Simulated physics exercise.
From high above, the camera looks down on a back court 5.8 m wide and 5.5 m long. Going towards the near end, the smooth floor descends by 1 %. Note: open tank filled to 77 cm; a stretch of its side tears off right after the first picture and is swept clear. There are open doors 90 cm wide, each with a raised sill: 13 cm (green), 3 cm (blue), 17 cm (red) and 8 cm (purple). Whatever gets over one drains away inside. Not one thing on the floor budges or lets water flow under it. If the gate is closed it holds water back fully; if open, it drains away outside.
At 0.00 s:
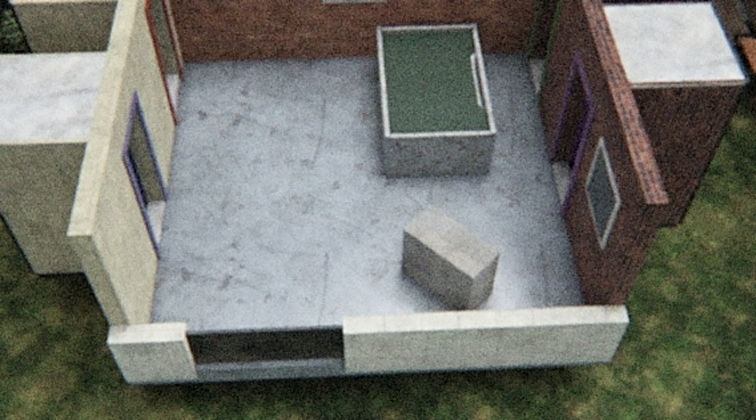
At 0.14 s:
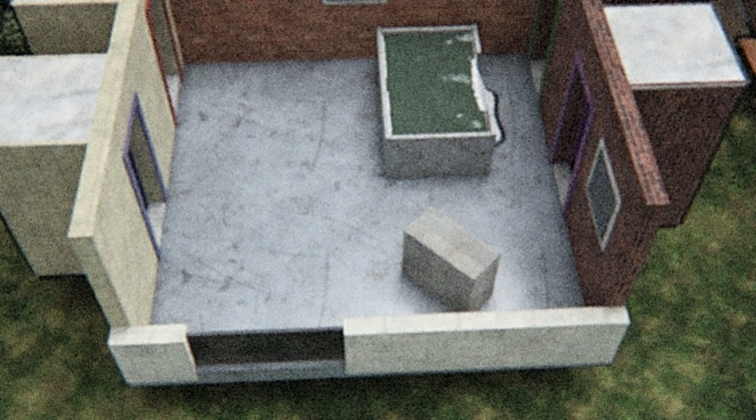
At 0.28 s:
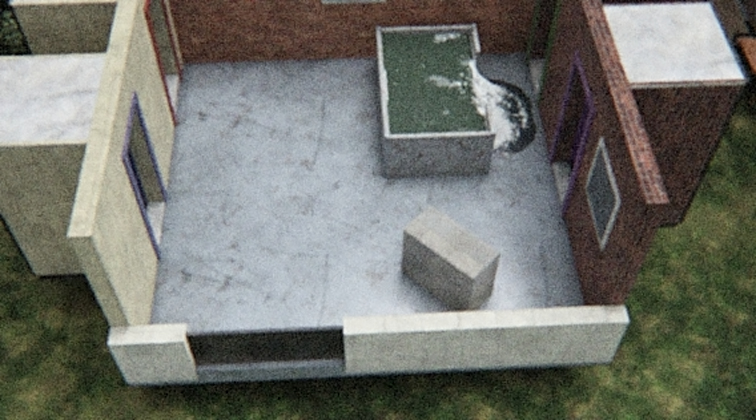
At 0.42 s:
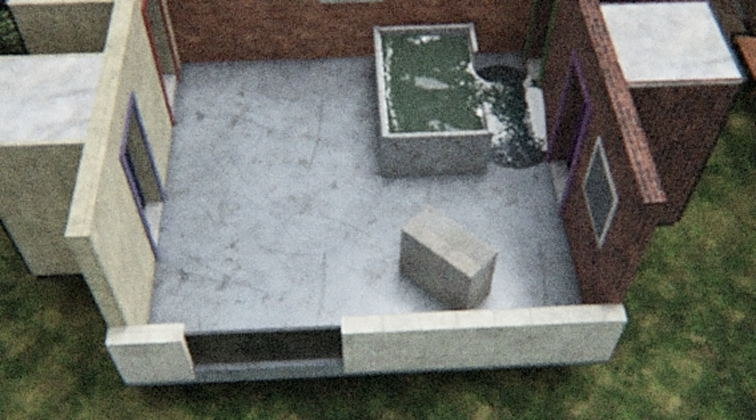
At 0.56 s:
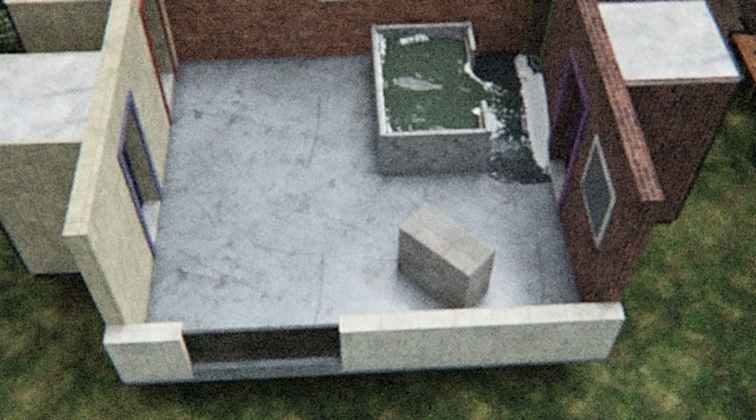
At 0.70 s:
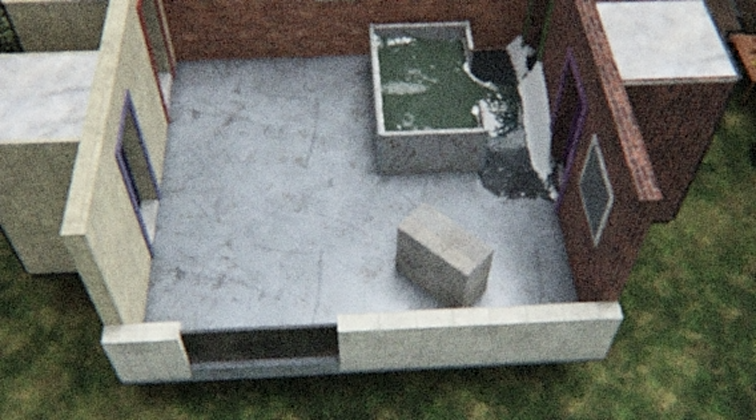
Water pours from the tank's broken right side and spreads across the floor to the brick wall.
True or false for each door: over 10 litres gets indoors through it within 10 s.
Green door - true, blue door - true, red door - false, purple door - true.
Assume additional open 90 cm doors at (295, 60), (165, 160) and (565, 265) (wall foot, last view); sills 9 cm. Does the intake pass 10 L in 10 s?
Taking them in order, the first gets too little, the second too little and the third enough.
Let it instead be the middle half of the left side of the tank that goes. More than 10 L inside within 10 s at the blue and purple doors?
For blue, too much; for purple, too little.
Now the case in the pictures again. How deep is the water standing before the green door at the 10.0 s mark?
Roughly 9.0 cm.
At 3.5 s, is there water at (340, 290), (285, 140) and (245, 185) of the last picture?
Going in order, covered, then clear, then clear.
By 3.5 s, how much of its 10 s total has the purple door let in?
About 75 per cent.
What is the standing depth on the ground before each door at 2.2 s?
In centimetres - green: 29, blue: 0, red: 0, purple: 13.
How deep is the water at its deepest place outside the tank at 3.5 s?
It gets to some 28 cm.
After 1.4 s water covers 20 % of the floor and is deepest (52 cm) near (524, 113); green door 35 cm at the sill, 130 L in, blue door not reached, red door not reached, purple door 16 cm at the sill, 10 L in.
After 2.2 s water covers 30 % of the floor and is deepest (38 cm) near (524, 113); green door 29 cm at the sill, 235 L in, blue door not reached, red door not reached, purple door 13 cm at the sill, 25 L in.
After 3.5 s water covers 60 % of the floor and is deepest (28 cm) near (526, 121); green door 24 cm at the sill, 323 L in, blue door not reached, red door 13 cm at the sill, 0 L in, purple door 11 cm at the sill, 38 L in.
After 6.0 s water covers 90 % of the floor and is deepest (18 cm) near (519, 336); green door 15 cm at the sill, 369 L in, blue door 7 cm at the sill, 2 L in, red door 8 cm at the sill, 0 L in, purple door 8 cm at the sill, 47 L in.
After 10.0 s water covers 95 % of the floor and is deepest (14 cm) near (505, 337); green door 9 cm at the sill, 372 L in, blue door 7 cm at the sill, 51 L in, red door 5 cm at the sill, 0 L in, purple door 6 cm at the sill, 49 L in.
